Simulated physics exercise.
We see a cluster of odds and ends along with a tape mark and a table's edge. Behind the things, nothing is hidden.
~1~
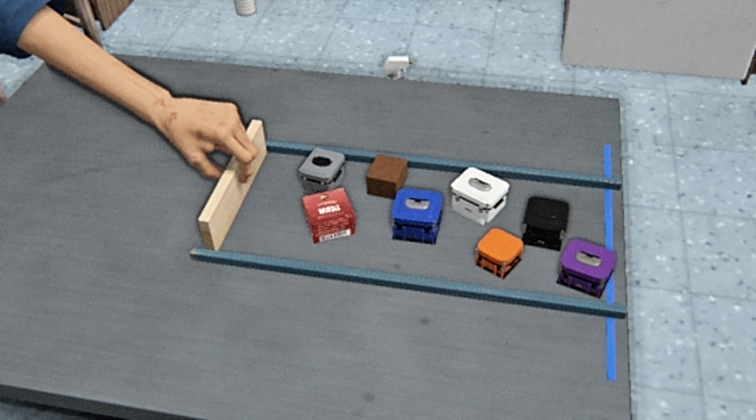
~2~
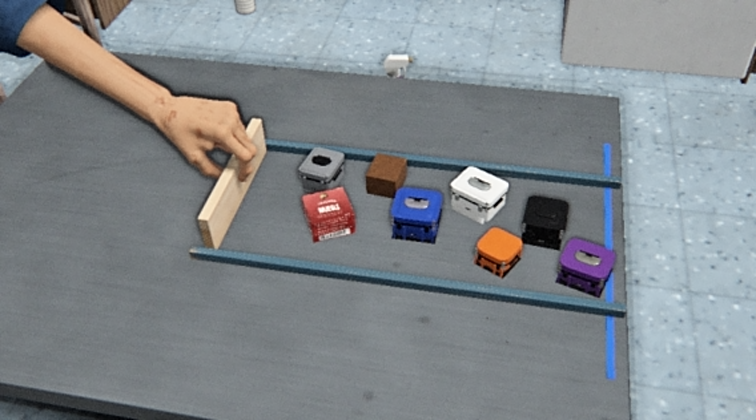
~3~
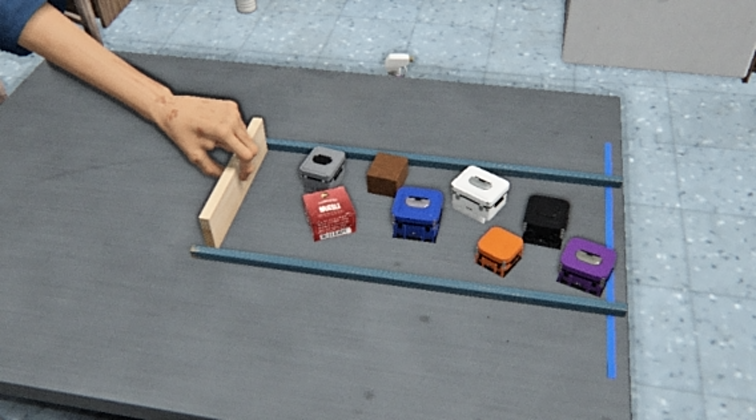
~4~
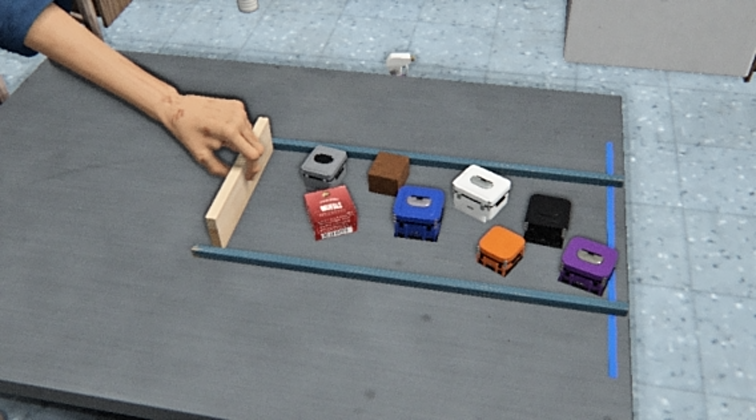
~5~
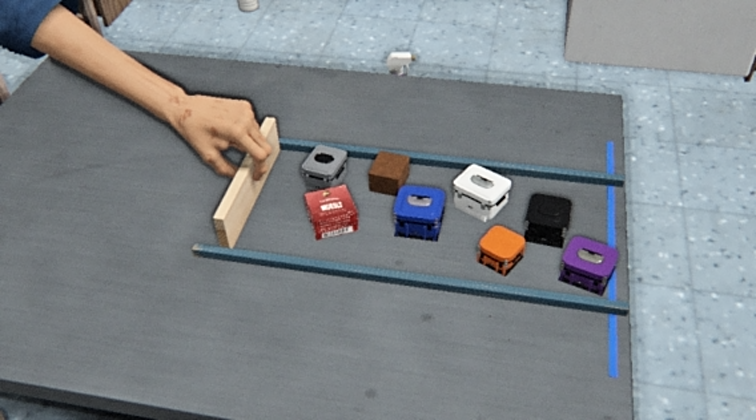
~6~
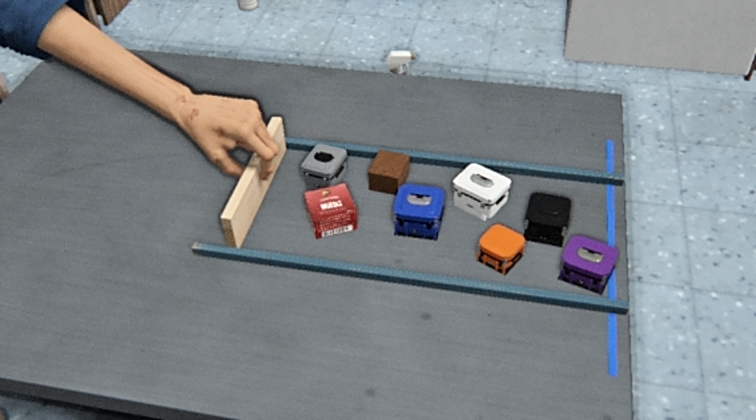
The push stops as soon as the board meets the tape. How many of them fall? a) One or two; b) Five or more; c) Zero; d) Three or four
b.
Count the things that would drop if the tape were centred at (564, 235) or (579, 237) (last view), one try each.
Result, try by try: 4, 6.
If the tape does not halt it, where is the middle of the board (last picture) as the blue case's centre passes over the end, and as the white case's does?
The middle would be close to (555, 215) and then close to (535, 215).
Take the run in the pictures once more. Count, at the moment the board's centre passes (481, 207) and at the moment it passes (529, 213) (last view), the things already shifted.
In order, the tallies are 8 and 8.
Soon after, none off yet; purple case at rest near (588, 265); black case at rest near (547, 219); orange case at rest near (501, 250).
After that, none off yet; purple case moving near (597, 270); black case displaced about its own width near (576, 228); orange case displaced about its own width near (526, 263).
And then, one off so far; purple case tilting well over near (655, 297); black case on its way down near (654, 356); orange case displaced well along near (609, 280).
In the end, the number that fall off is five or more; gone, grey case, red box, brown block, blue case, white case, orange case, black case and purple case.
